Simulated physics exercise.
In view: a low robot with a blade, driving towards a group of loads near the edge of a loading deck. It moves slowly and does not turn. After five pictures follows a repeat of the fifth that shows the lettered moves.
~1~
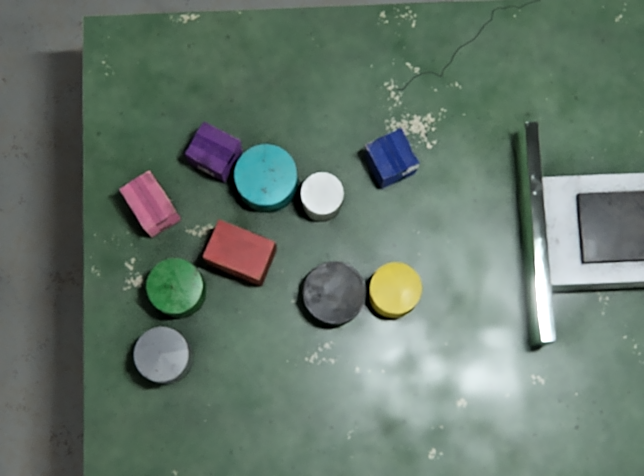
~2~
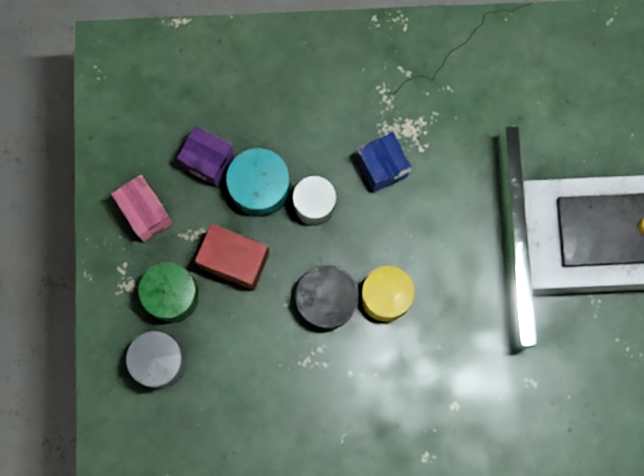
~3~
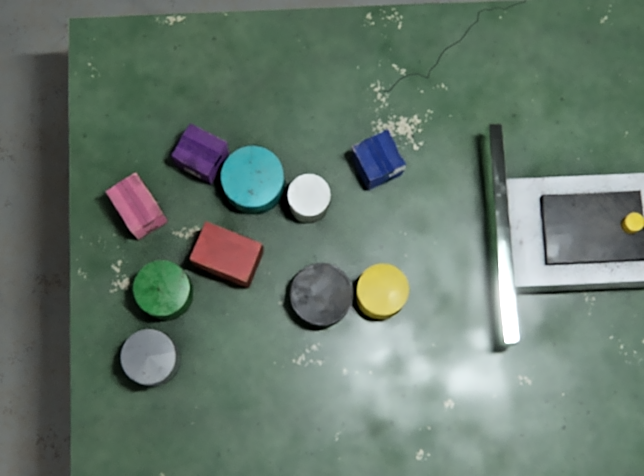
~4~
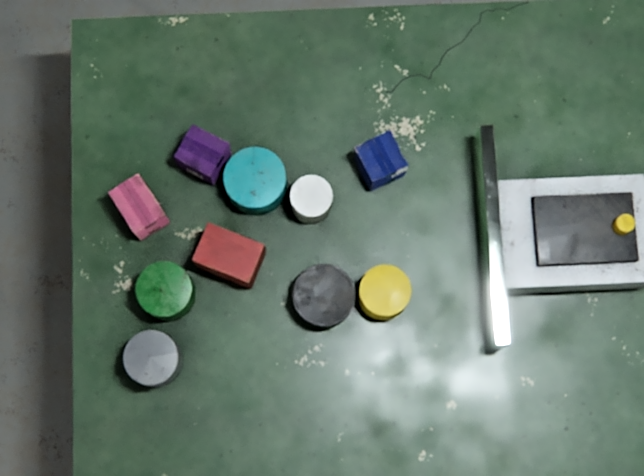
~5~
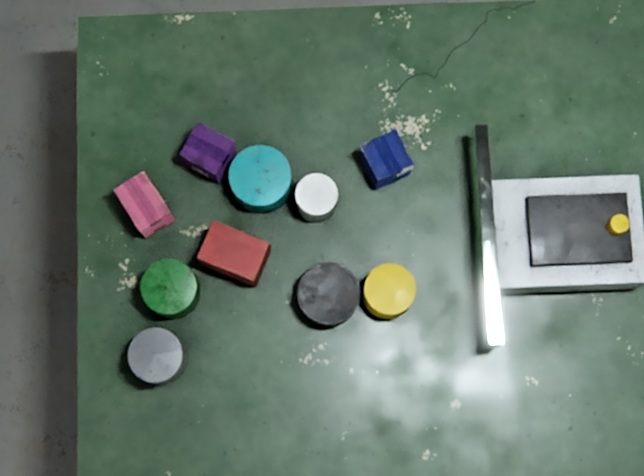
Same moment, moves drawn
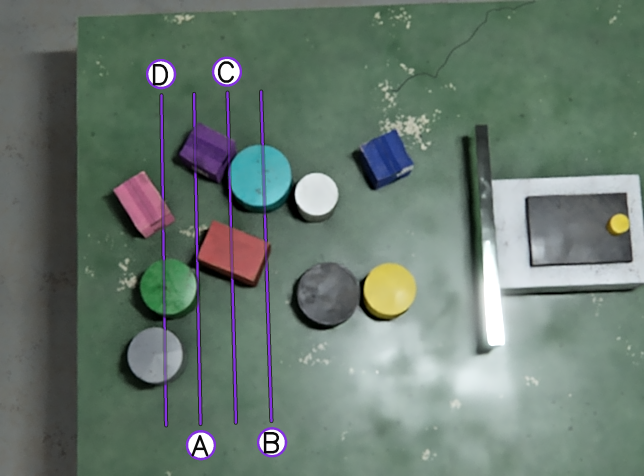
A worn green deck with a crack and pale chipped patches is seen from above, its left edge bordering a grey floor. Turquoise, white, green, grey, black and yellow round loads sit at left and centre among purple, pink, red and blue blocks, with a bladed, white-and-dark robot at right. The robot slides slowly left without turning, while the loads stay put and the view drifts slightly.
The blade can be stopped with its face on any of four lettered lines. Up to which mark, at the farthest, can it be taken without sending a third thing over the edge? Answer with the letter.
It can go as far as D.
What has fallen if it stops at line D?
The pink box.
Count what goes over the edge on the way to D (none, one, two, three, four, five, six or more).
In all, one.
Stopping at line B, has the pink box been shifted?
No.
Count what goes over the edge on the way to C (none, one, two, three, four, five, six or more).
By then, none.
On the marked copy, A at (197, 254); B at (266, 252); C at (232, 253); D at (164, 256).
Following D. Soon after the start, robot (454, 234); blue parcel (338, 155); black pail (283, 298).
Later, robot (336, 238); grey canister (131, 376); pink box (132, 210).
In the end, robot (245, 242); pink box over the edge; grey canister (85, 410); one fallen.
As for the rest, A is within the limit but short; B is within the limit but short; C is within the limit but short.
